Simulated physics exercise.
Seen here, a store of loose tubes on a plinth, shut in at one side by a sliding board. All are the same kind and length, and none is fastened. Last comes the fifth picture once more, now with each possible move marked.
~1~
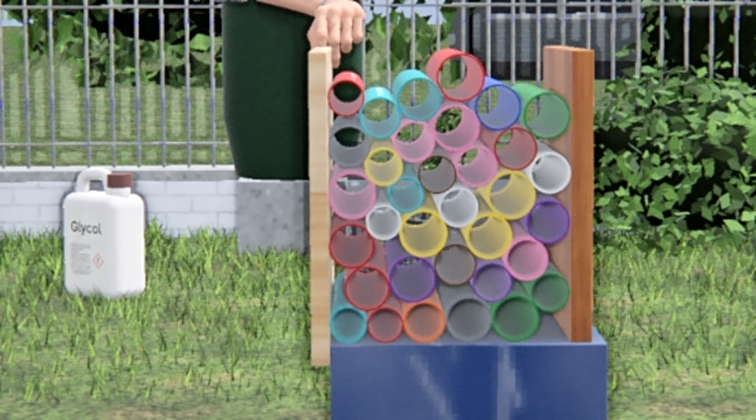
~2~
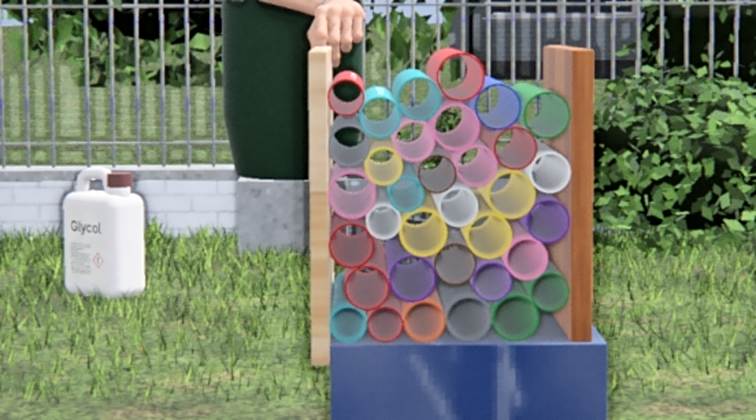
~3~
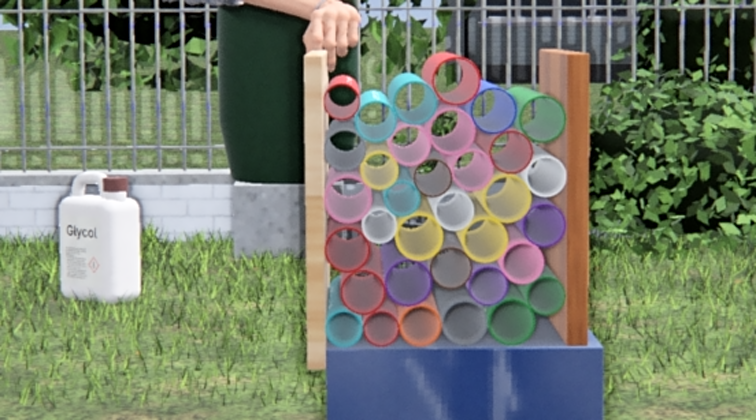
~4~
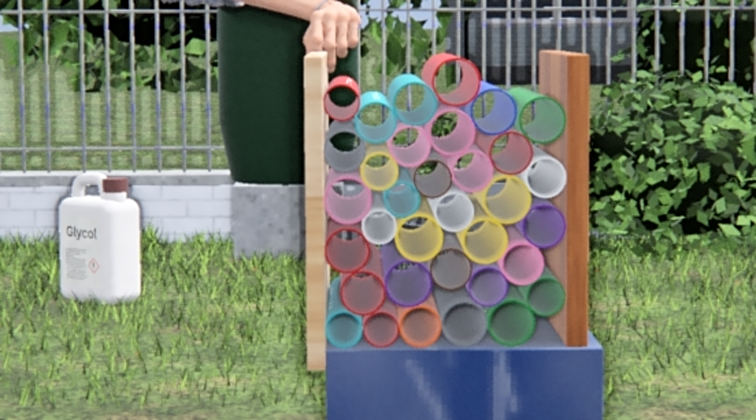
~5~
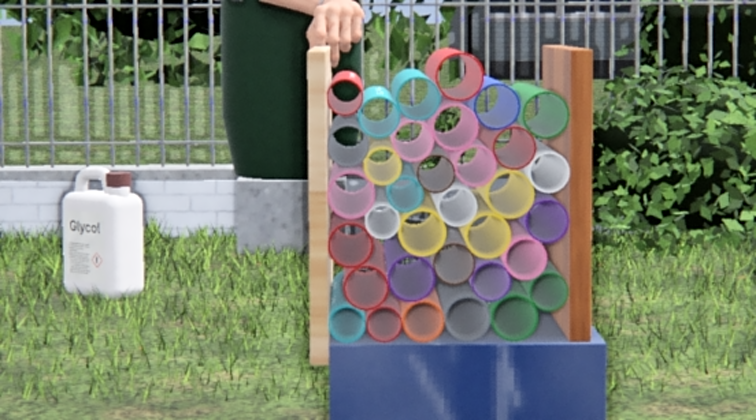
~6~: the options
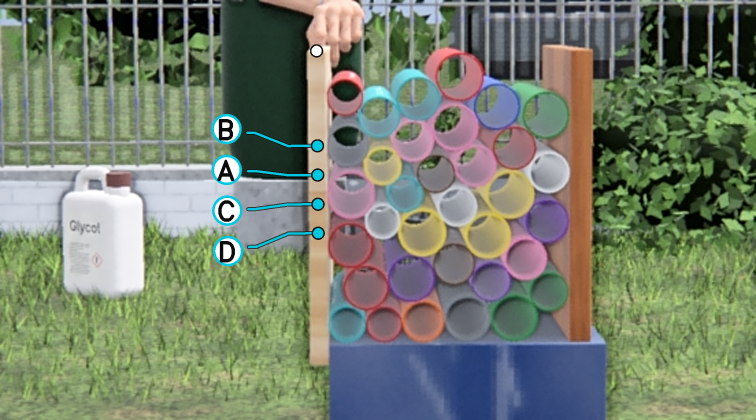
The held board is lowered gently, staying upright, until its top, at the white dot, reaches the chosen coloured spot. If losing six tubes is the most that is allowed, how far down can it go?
Lower it to C and no more.
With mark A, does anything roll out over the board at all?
Yes.
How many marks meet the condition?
Three of the four.
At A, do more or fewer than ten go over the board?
It loses fewer than ten.
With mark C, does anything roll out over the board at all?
At C: Yes.
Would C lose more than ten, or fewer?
At C, fewer than ten.
On the marked copy, A at (318, 175); B at (318, 146); C at (318, 204); D at (318, 233); the white dot at (317, 51).
Following C. Soon after the start, top of the board (326, 125).
Later, top of the board (327, 204).
In the end, top of the board (327, 204), five out over the board.
As for the rest, A one out over the board; B one out over the board; D more than six out over the board.
